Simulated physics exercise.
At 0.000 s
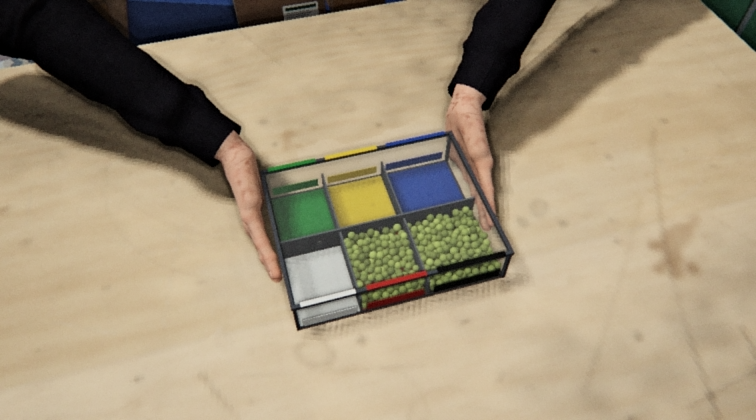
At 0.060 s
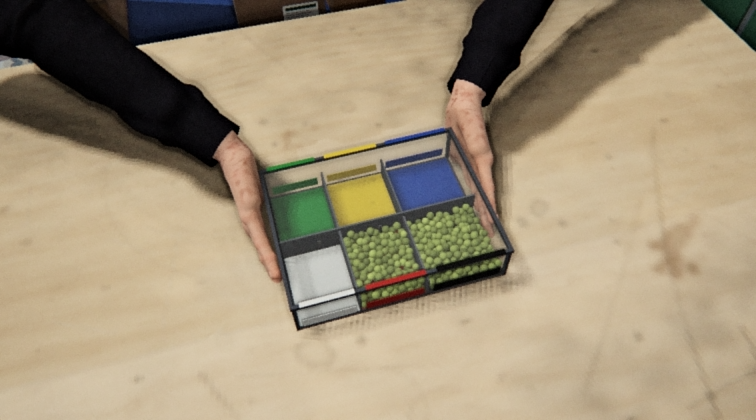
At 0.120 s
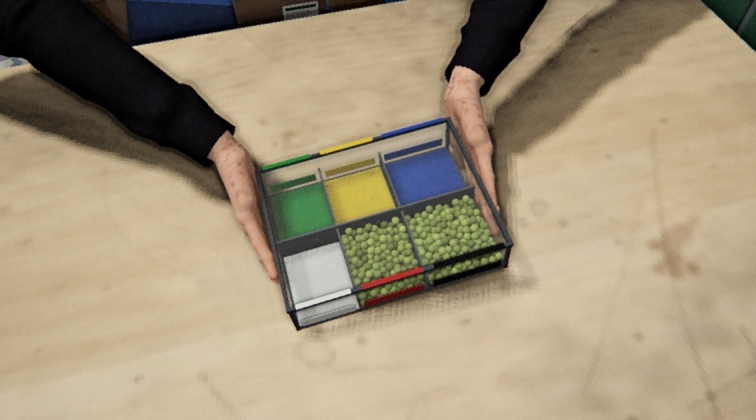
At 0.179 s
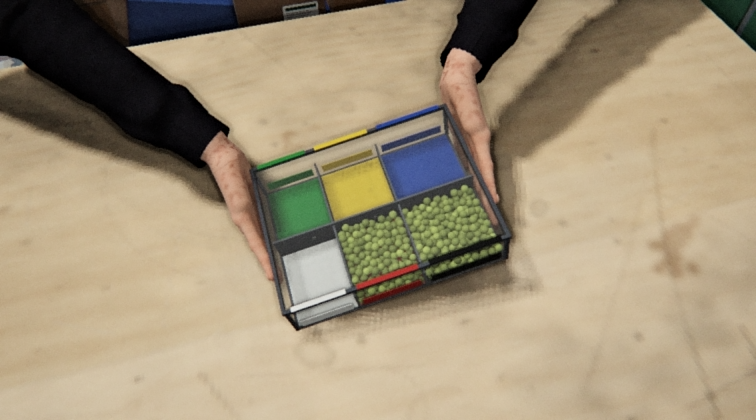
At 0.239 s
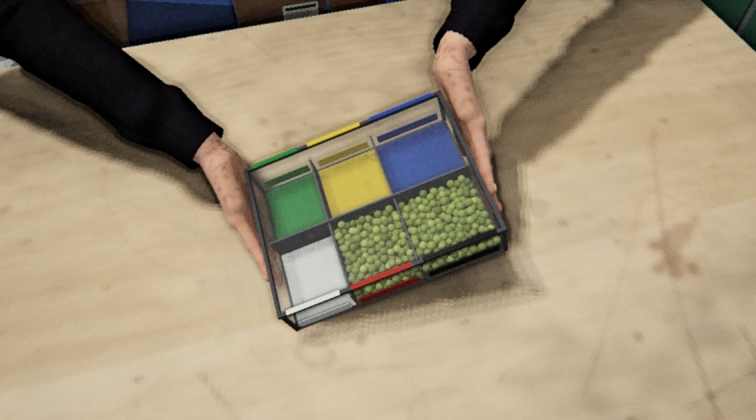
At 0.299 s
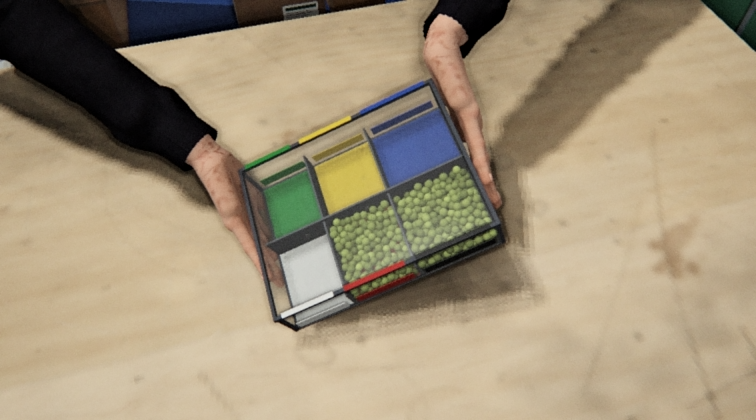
Two hands in black sleeves hold a clear, dark-edged box on a pale wooden table, seen from above at a slant by a still camera. Green, yellow and blue compartments line the back, with a white one at front left and green peas filling the red and black ones beside it. The hands tilt the box slowly, then faster, raising its right side while the left front corner stays lowest.
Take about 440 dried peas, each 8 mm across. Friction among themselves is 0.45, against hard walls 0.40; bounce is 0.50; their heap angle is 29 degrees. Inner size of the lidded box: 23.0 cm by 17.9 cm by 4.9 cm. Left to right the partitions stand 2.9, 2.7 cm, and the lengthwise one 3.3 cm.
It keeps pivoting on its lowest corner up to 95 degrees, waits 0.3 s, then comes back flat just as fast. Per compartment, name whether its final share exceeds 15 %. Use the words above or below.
Red: Above; blue: Below; green: Below; yellow: Below; white: Above; black: Below.
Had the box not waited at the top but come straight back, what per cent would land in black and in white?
You'd end up with black at 10 per cent and white at 55 per cent.
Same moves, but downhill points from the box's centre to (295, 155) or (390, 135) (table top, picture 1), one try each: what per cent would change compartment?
Around 50 % for the first direction, around 30 % for the second.
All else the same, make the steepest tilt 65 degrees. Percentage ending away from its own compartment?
Near 30 in a hundred.
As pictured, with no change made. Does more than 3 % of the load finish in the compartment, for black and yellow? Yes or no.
Checking black: It clears; checking yellow: It falls short.
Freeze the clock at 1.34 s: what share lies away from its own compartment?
Value: Close to 60 %.
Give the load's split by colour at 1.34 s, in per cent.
You'd find red at 45, blue at 0, green at 0, yellow at 0, white at 40 and black at 15 per cent.
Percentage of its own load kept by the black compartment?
Something like 10 in a hundred.
After 1.34 s, tilt 95 degrees; red 45 %, white 40 %, black 15 %.
After 2.03 s, tilt 48 degrees; red 25 %, white 65 %, black 10 %.
After 2.76 s, tilt 0 degrees; red 25 %, white 65 %, black 10 %.
By 3.3 s all is still; red 25 %, blue 0 %, green 0 %, yellow 0 %, white 65 %, black 10 %.
